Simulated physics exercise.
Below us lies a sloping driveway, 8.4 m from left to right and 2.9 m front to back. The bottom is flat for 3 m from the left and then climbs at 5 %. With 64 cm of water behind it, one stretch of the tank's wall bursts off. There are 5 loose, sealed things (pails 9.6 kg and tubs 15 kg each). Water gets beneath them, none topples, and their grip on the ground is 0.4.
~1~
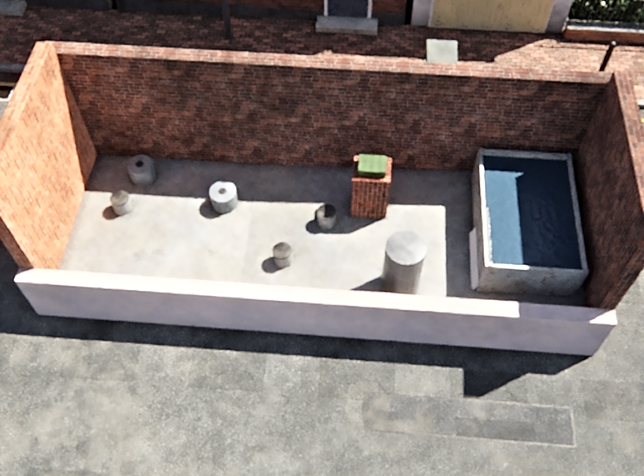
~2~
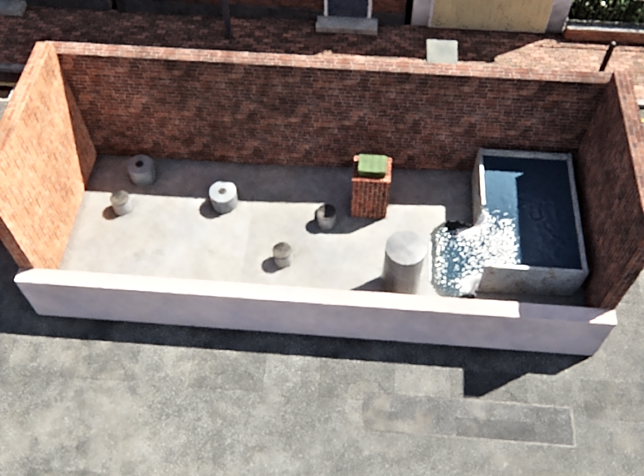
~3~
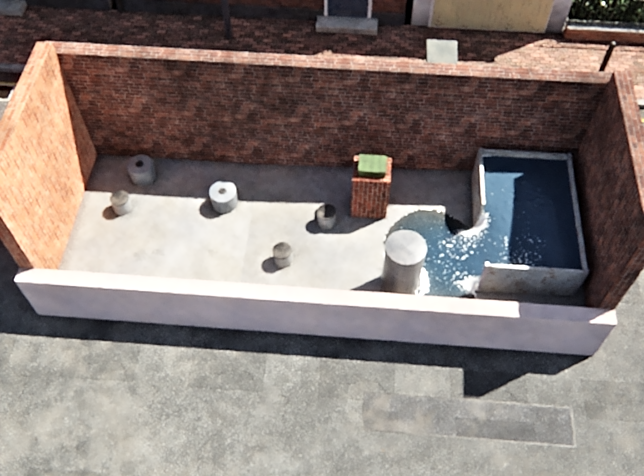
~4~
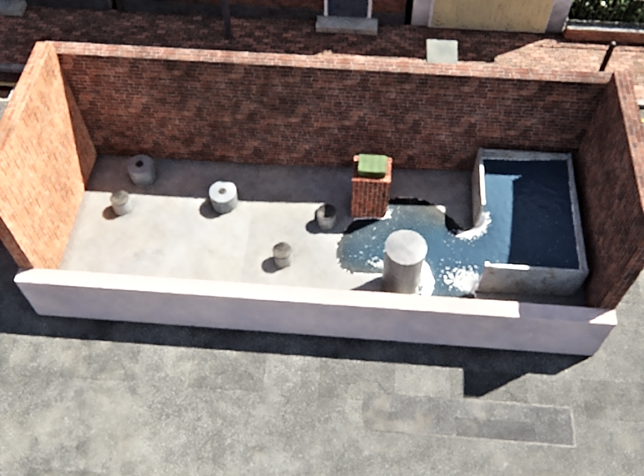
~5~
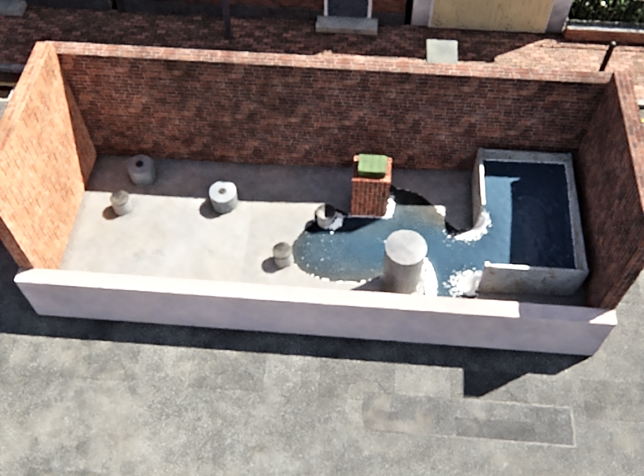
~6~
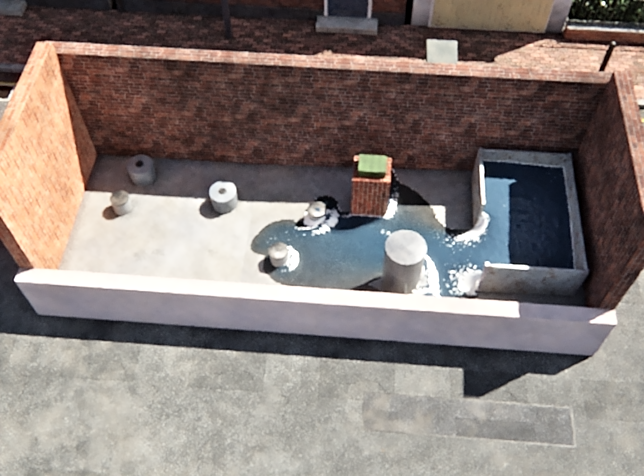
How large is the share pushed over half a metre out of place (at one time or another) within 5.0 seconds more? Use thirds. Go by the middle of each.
That comes to two thirds or above.
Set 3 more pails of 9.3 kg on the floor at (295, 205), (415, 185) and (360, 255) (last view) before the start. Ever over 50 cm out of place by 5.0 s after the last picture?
In that order: Over, under, past it.
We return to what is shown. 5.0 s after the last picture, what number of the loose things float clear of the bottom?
At that moment 5.
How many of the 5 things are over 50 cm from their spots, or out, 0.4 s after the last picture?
1 of them.
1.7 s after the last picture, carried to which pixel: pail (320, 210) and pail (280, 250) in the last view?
Around (159, 155) and (136, 251).
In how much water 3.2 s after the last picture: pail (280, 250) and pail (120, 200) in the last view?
About 20 and 24 cm.
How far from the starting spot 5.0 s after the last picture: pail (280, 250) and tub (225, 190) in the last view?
In that order: 300 cm, 250 cm.
Then, 0.4 s after the last picture 1 of 5 are over 50 cm from their spots; 0 afloat.
Then, 1.7 s after the last picture 3 of 5 are over 50 cm from their spots; 0 afloat.
Then, 3.2 s after the last picture 4 of 5 are over 50 cm from their spots; 5 afloat.
Then, 5.0 s after the last picture 5 of 5 are over 50 cm from their spots, and 5 have been at some point; 5 afloat.
